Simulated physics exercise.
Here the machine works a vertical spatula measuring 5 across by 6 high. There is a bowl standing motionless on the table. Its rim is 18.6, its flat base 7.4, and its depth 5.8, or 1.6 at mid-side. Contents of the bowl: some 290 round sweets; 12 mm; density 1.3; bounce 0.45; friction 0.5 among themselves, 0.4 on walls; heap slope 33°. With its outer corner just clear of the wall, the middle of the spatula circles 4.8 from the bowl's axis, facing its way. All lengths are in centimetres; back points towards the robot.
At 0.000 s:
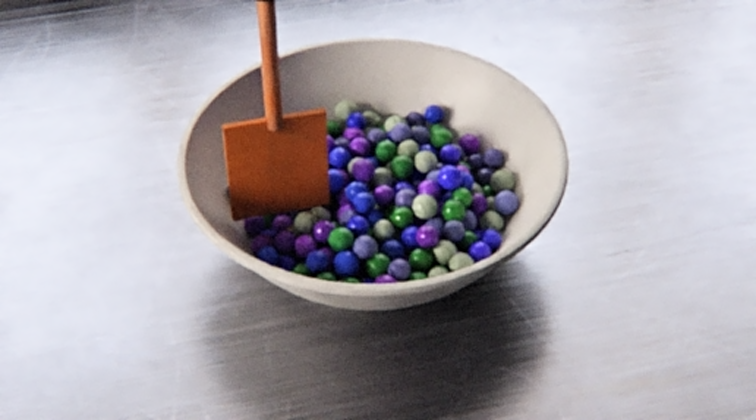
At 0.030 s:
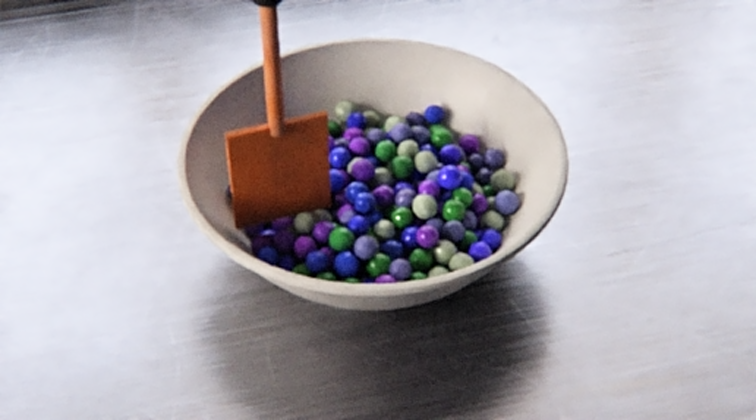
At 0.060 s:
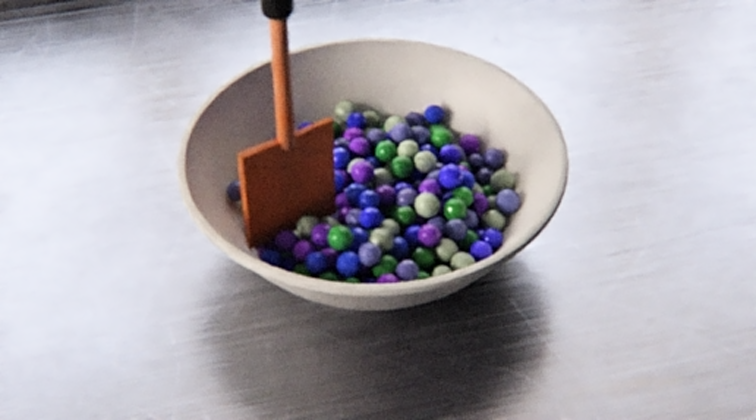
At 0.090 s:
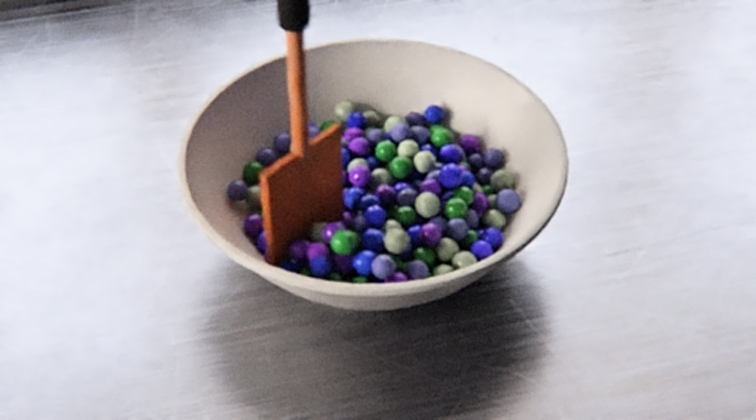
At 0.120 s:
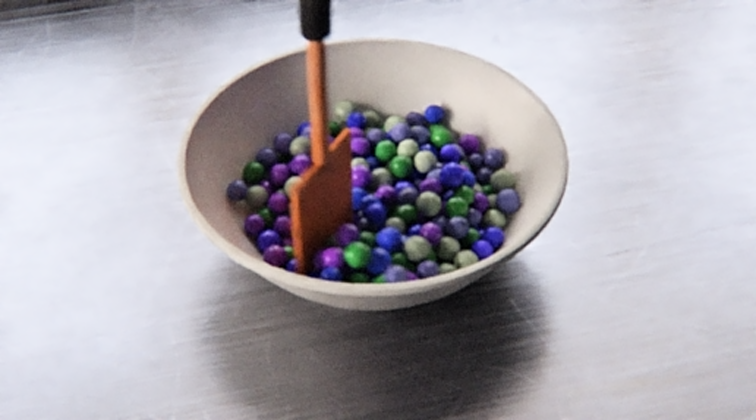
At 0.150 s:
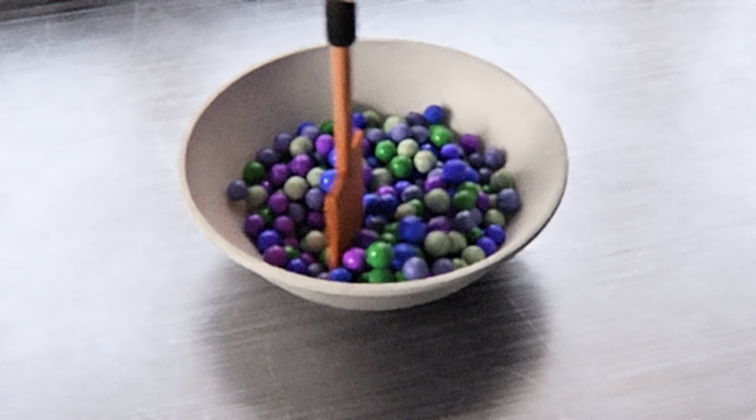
An orange spatula standing upright at the left side of a cream bowl of blue, purple, green and grey balls begins to turn. It sweeps through them toward the viewer and rightward, its blade swinging nearly edge-on, nudging nearby balls while the bowl stays still on the metal table.
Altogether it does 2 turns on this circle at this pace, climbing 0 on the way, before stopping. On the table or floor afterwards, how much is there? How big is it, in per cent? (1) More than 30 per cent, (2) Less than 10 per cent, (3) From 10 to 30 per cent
The answer is 3.
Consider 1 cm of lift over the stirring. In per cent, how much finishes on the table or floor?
Around 10 percent of it.
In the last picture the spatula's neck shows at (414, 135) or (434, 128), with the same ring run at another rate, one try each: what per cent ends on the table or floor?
It comes to roughly 45 per cent and then 40 per cent.
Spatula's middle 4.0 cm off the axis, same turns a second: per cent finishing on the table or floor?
Some 20 percent would.
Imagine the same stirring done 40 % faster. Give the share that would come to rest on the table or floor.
I'd say close to 35 %.
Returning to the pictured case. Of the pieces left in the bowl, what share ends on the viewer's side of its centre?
I'd say around 65 per cent.
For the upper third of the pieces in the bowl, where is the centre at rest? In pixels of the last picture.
It is centred around (328, 239).
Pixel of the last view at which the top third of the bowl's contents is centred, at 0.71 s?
(266, 179), roughly.
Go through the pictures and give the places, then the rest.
In the first picture, spatula neck at (273, 93), 0° round; upper third of the load around (385, 193), from x 235 to 505, top at y 110; 287 in the bowl.
In the second picture, spatula neck at (275, 98), 5° round; upper third of the load around (386, 193), from x 235 to 505, top at y 110.
In the third picture, spatula neck at (285, 112), 19° round; upper third of the load around (385, 196), from x 235 to 510, top at y 110.
In the fourth picture, spatula neck at (300, 124), 33° round; upper third of the load around (392, 197), from x 235 to 510, top at y 110.
In the fifth picture, spatula neck at (321, 133), 47° round; upper third of the load around (396, 199), from x 235 to 510, top at y 110.
In the sixth picture, spatula neck at (345, 139), 61° round; upper third of the load around (403, 197), from x 235 to 510, top at y 110; 287 in the bowl.
After 0.71 s, 321° round, highest piece 8 above the table; 260 in the bowl, 21 on the table or floor, 6 in flight or on the tool.
After 1.26 s, 221° round, highest piece 8 above the table; 237 in the bowl, 49 on the table or floor, 1 in flight or on the tool.
After 1.74 s, 0° round, highest piece 6 above the table; 228 in the bowl, 59 on the table or floor.
After 2.44 s, 0° round, highest piece 6 above the table; 228 in the bowl, 59 on the table or floor.
At rest, 228 in the bowl, 59 on the table or floor. That is 21 % on the table or floor.
